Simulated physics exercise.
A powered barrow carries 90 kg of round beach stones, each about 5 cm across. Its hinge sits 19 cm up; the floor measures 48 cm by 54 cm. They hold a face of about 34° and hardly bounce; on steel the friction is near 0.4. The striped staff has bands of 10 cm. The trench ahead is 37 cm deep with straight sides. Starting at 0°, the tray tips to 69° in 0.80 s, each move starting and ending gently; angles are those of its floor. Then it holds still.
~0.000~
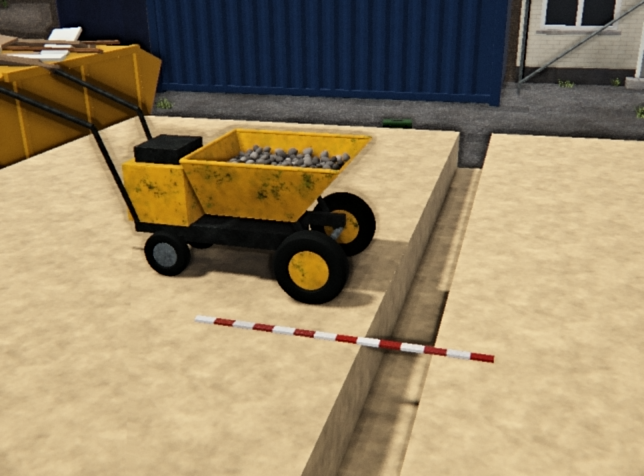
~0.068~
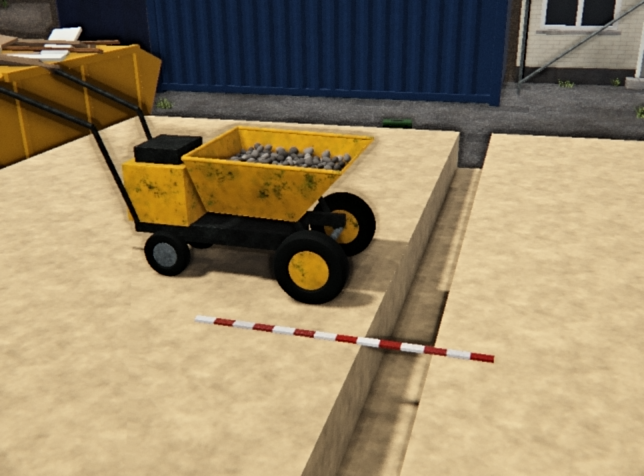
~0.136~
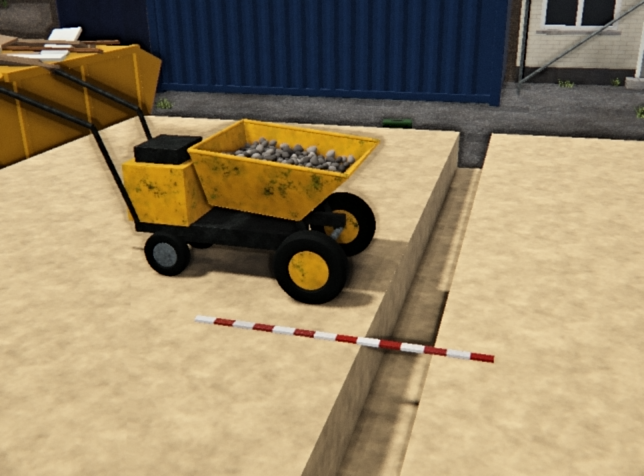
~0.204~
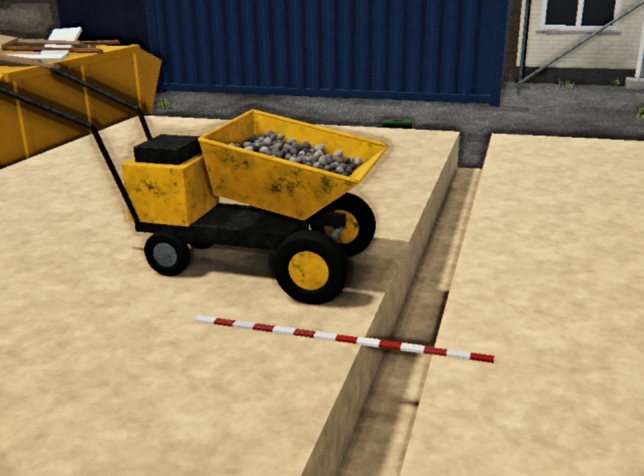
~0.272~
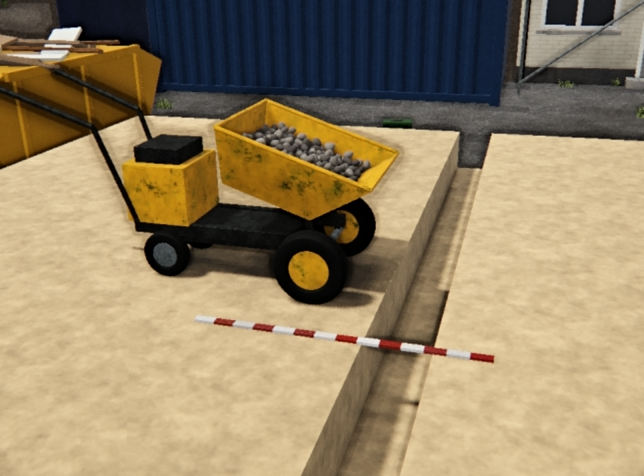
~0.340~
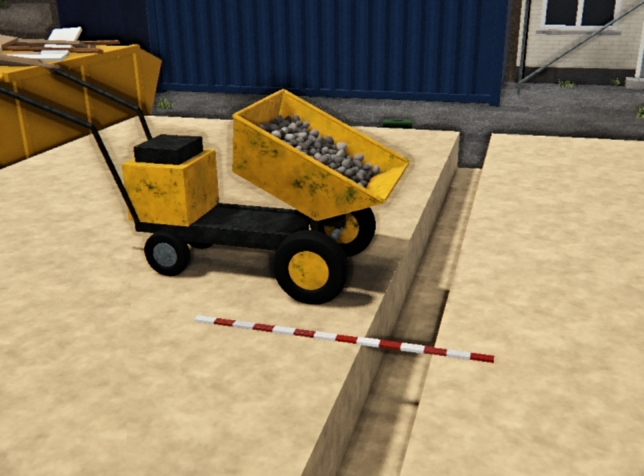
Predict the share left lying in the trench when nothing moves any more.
Roughly 22 per cent ends in the trench.
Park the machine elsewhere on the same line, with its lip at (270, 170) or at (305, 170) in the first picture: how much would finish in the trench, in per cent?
Near 95 per cent from the first place, 60 from the second.
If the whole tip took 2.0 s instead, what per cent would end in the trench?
In that case some 35 per cent.
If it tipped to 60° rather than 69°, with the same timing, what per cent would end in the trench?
It would be near 35 per cent.
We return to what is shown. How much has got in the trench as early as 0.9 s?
About 5 per cent by then.
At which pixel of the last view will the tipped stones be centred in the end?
Near (496, 293).
After 0.6 s the floor is at 58°; 100 % in the tray; the foremost stones are at (400, 228).
After 0.9 s the floor is at 69°; 69 % in the tray, 6 % in the trench, 25 % past the trench; the foremost stones are at (496, 291).
After 1.2 s the floor is at 69°; 17 % in the tray, 9 % in the trench, 75 % past the trench; the foremost stones are at (625, 314).
After 3.2 s the floor is at 69°; 0 % in the tray, 22 % in the trench, 78 % past the trench; the foremost stones are past the picture's edge.
